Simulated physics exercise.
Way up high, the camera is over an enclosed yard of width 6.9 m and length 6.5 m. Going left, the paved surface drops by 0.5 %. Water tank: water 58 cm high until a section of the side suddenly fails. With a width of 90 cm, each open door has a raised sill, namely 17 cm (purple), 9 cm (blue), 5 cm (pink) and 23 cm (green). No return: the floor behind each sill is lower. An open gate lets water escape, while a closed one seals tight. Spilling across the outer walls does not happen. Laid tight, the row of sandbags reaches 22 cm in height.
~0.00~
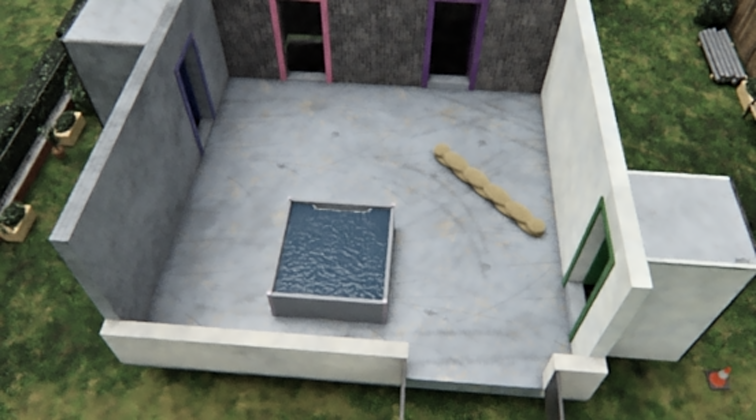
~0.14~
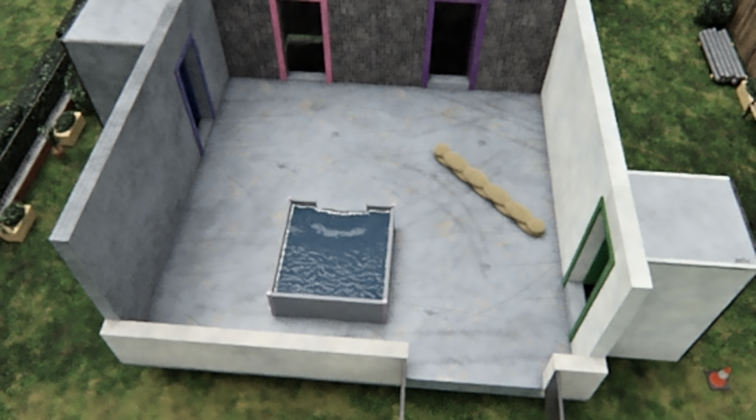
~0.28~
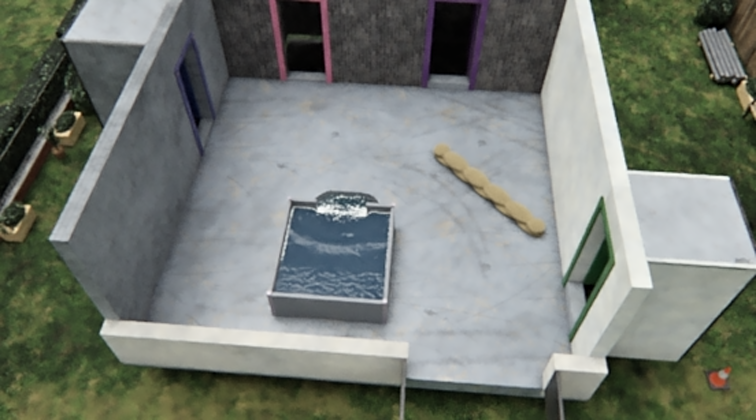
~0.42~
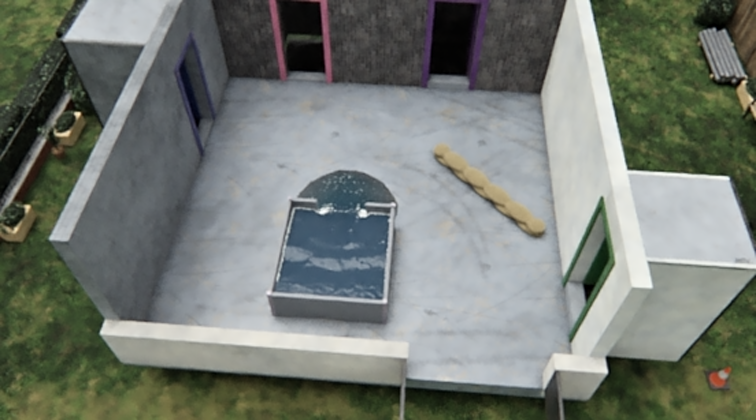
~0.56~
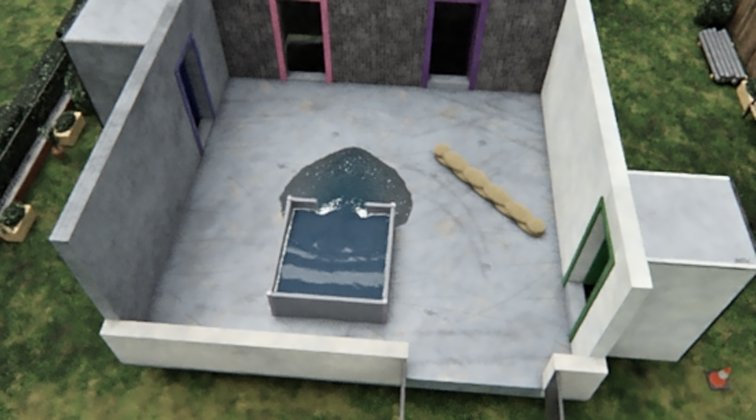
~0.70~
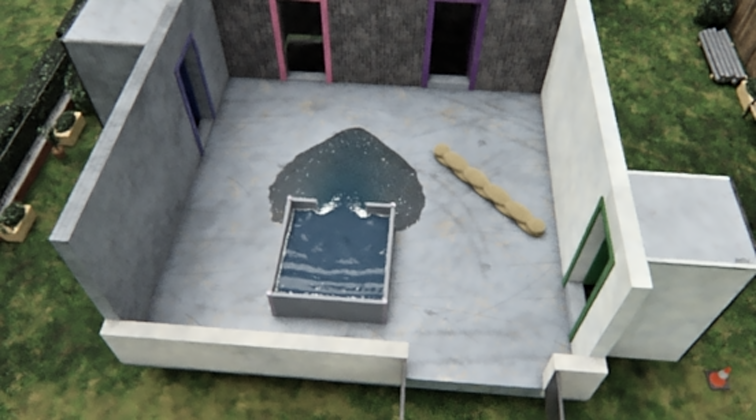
Water pours through a gap in the tank's far side and spreads across the paved floor.
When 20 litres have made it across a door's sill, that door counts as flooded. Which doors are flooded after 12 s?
As I see it, purple door: Fails to top it; blue door: Fails to top it; pink door: Tops it; green door: Fails to top it.
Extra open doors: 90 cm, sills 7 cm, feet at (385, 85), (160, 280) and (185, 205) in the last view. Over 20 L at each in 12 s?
So, in the order given, it's beyond the mark, then shy of the mark, then shy of the mark.
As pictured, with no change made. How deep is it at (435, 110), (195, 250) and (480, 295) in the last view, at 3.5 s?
Taking the spots in order: 6 cm, 0 cm, 0 cm.
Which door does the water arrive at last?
Green.
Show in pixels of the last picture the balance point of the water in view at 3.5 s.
Around (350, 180).
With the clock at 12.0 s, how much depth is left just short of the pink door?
About 5.5 cm.
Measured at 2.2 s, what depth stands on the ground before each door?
In cm: Purple 15, blue 0, pink 10, green 0.
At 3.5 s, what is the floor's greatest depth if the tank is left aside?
I'd say near 20 centimetres.
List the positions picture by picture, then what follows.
The first frame shows still water, 58 cm deep, in the water tank at (335, 250).
In the second frame, the front is at a hidden place, 0.5 m from the gap on the water tank's far side; 0.2 m2 of floor is under water; 58 cm left at the back of the water tank.
In the third frame, water pours out on the water tank's far side and has run 0.8 m, to (367, 199); typically 10 cm deep outside, 58 cm at the water tank's back.
In the fourth frame, water pours out on the water tank's far side and has run 1.3 m, to (354, 174); typically 6 cm deep outside, 58 cm at the water tank's back.
In the fifth frame, the front is at (360, 151), 1.9 m from the gap on the water tank's far side; 3.0 m2 of floor is under water; 56 cm left at the back of the water tank.
In the sixth frame, water pours out on the water tank's far side and has run 2.4 m, to (363, 132); typically 4 cm deep outside, 50 cm at the water tank's back.
After 1.4 s water covers 25 % of the floor and is deepest (32 cm) near (348, 220); purple door not reached, blue door not reached, pink door not reached, green door not reached.
After 2.2 s water covers 40 % of the floor and is deepest (24 cm) near (348, 220); purple door 15 cm at the sill, 0 L in, blue door not reached, pink door 10 cm at the sill, 17 L in, green door not reached.
After 3.5 s water covers 45 % of the floor and is deepest (20 cm) near (238, 77); purple door 12 cm at the sill, 0 L in, blue door 4 cm at the sill, 0 L in, pink door 11 cm at the sill, 67 L in, green door not reached.
After 7.0 s water covers 65 % of the floor and is deepest (11 cm) near (230, 77); purple door 6 cm at the sill, 0 L in, blue door 6 cm at the sill, 0 L in, pink door 8 cm at the sill, 117 L in, green door 1 cm at the sill, 0 L in.
After 12.0 s water covers 80 % of the floor and is deepest (9 cm) near (138, 343); purple door 5 cm at the sill, 0 L in, blue door 6 cm at the sill, 0 L in, pink door 5 cm at the sill, 128 L in, green door 1 cm at the sill, 0 L in.
